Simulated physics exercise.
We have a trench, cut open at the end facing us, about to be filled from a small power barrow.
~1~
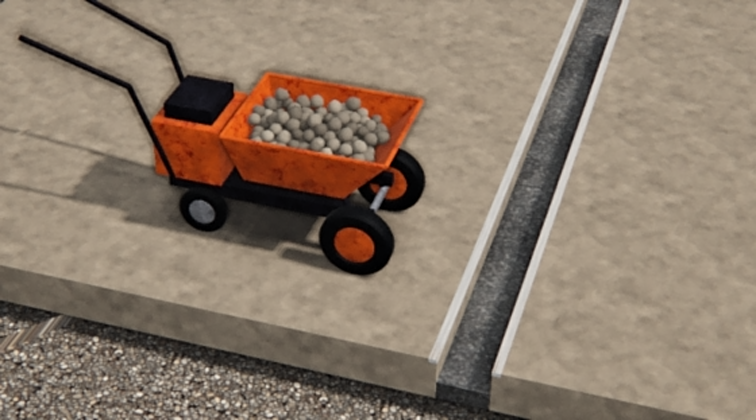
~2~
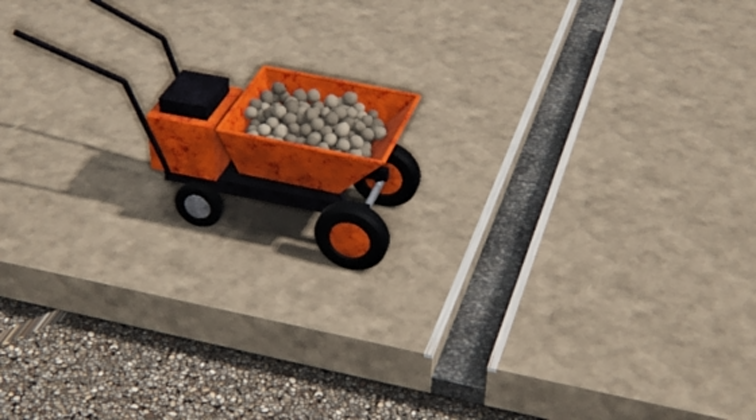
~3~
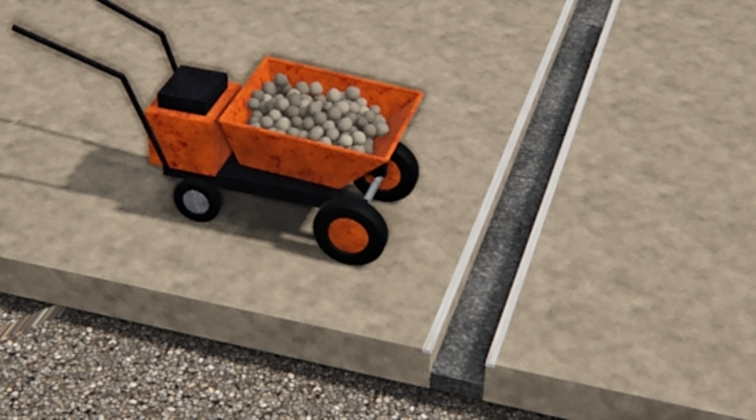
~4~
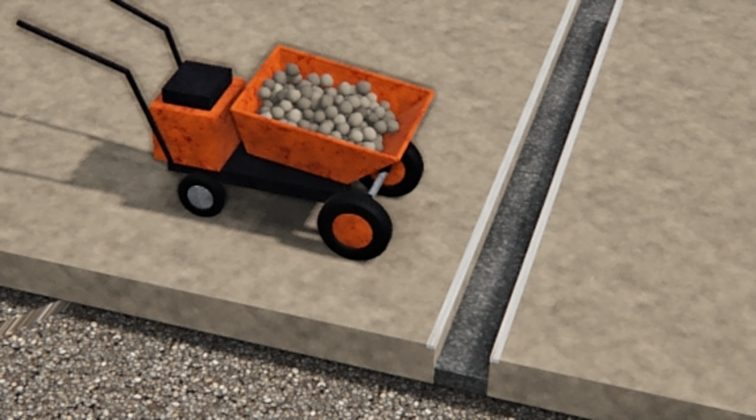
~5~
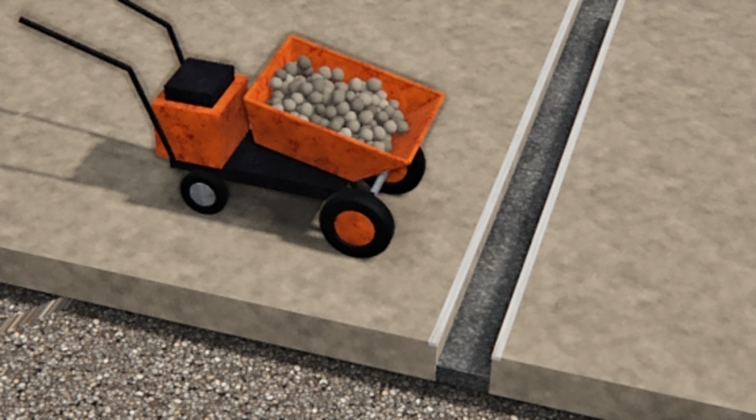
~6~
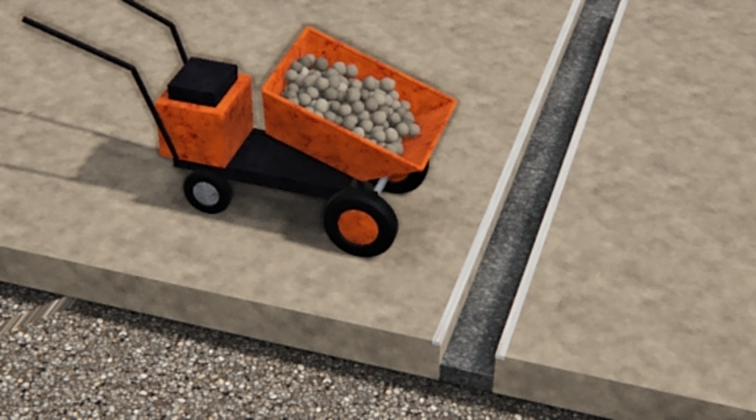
A small orange power barrow loaded with river pebbles stood left of a narrow trench, its skip level at first, then gradually tilting forward toward the right as the back end rose.
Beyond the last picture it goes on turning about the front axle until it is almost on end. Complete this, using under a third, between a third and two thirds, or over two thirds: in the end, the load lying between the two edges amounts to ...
The load between the two edges amounts to over two thirds of it.
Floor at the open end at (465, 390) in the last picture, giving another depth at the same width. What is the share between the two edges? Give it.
I'd guess about 90 %.
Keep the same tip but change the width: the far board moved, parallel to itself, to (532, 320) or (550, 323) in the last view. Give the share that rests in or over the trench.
Roughly 90 % first, 90 % second.
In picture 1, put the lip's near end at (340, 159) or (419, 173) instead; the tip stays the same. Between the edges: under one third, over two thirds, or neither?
The middle third; one to two thirds.
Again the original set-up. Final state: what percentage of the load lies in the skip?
Some 0 in a hundred.
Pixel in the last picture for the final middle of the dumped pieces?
Near pixel (509, 253).
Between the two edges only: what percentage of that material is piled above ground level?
My estimate would be close to 25 per cent.
Soon, skip tipped steeply; all in the skip.
A while on, skip tipped right over; about two thirds in the skip; a stray few short of the trench; about a quarter in or heaped over the trench; a stray few beyond it; a stray few falling.
Towards the end, skip tipped right over; a stray few in the skip; a small part short of the trench; most in or heaped over the trench; a small part beyond it.
Finally, skip tipped right over; a stray few in the skip; a small part short of the trench; most in or heaped over the trench; a small part beyond it.
